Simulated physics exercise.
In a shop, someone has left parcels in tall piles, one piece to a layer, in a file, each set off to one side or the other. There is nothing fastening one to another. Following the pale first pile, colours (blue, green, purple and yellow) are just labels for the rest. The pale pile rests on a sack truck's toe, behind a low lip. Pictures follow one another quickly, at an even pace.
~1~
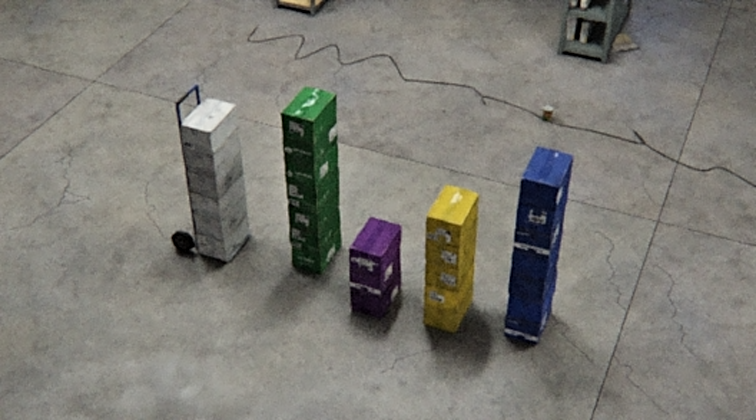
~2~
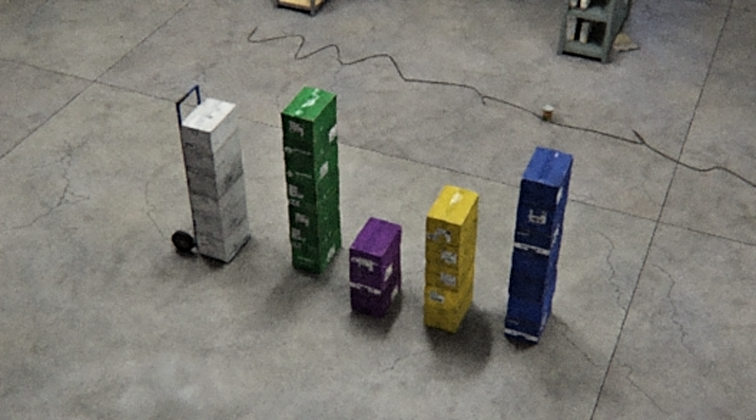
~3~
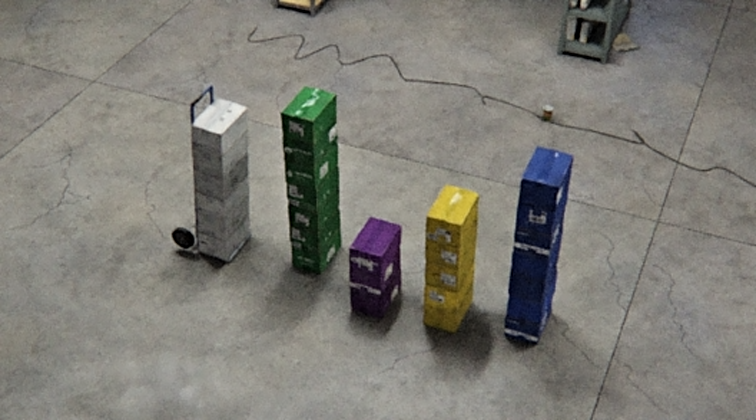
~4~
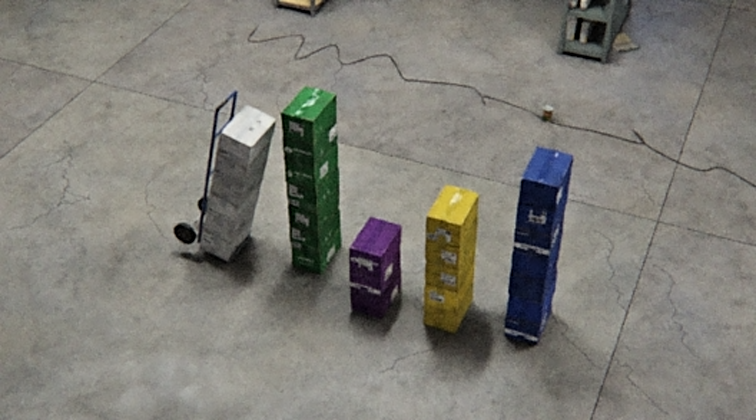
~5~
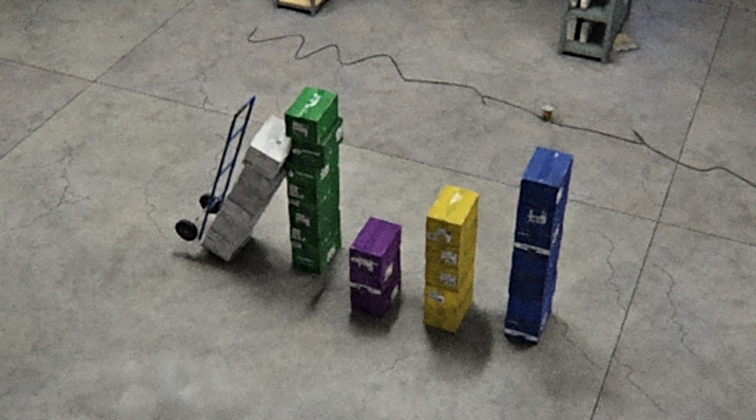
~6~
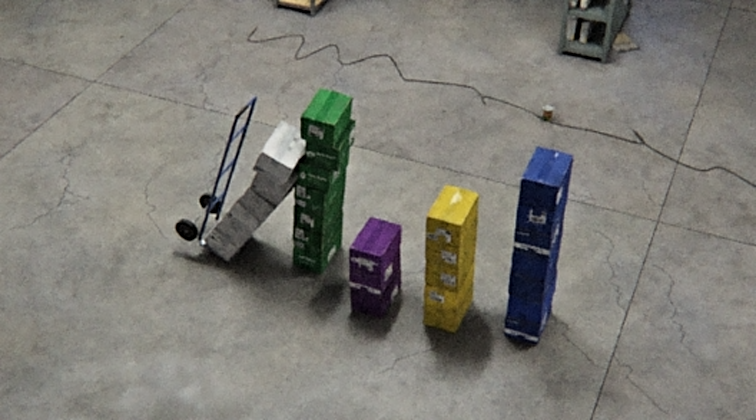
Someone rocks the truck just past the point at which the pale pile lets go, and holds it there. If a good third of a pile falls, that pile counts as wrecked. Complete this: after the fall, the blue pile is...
It is still mostly up.
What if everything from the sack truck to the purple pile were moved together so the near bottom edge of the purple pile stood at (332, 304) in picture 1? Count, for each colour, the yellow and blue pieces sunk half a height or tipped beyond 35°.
I'd count yellow at 0 and blue at 0.
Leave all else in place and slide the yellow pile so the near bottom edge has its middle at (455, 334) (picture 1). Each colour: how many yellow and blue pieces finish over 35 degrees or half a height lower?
Counting each pile, I get yellow 0 and blue 0.
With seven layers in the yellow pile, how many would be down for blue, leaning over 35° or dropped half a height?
Blue: 0.
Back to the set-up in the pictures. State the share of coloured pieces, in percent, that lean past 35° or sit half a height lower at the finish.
Something like 30 in a hundred.
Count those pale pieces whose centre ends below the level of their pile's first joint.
Pale pieces: 4.
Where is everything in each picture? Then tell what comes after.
In the first picture (pixels give the middle of a visible side), truck frame (182, 135) level; top blue parcel (548, 166); top green parcel (309, 103); none of the others has stirred.
In the second picture, truck frame level; top blue parcel (548, 166).
In the third picture, truck frame rocked barely, top of the pale pile leaning barely; top blue parcel (548, 166); none of the others has stirred.
In the fourth picture, truck frame (213, 139) rocked a little, top of the pale pile leaning clearly; top blue parcel (548, 166); none of the others has stirred.
In the fifth picture, truck frame (228, 143) rocked clearly, top of the pale pile leaning clearly; top blue parcel (548, 166); top green parcel (311, 103) a little from its place; movement in 2 of them.
In the sixth picture, truck frame (229, 143) rocked clearly, top of the pale pile leaning clearly; top blue parcel (548, 166); top green parcel (327, 106) tilted barely; steepest lean, the parcel at (322, 157); movement in 7 of them.
Shortly afterwards, 6 of the pale pile down; none of the 7 blue parcels down (2 of 22 in all colours); top blue parcel unmoved; top green parcel tilted well over, half its height lower.
Next, 6 of the pale pile down; none of the 7 blue parcels down (7 of 22 in all colours); top blue parcel unmoved; top green parcel tilted steeply, some six heights lower.
In the end, 6 of the pale pile down; none of the 7 blue parcels down (7 of 22 in all colours); top blue parcel unmoved; top green parcel upside down. From the last view, middles, top blue parcel near (547, 178), top green parcel near (611, 272).
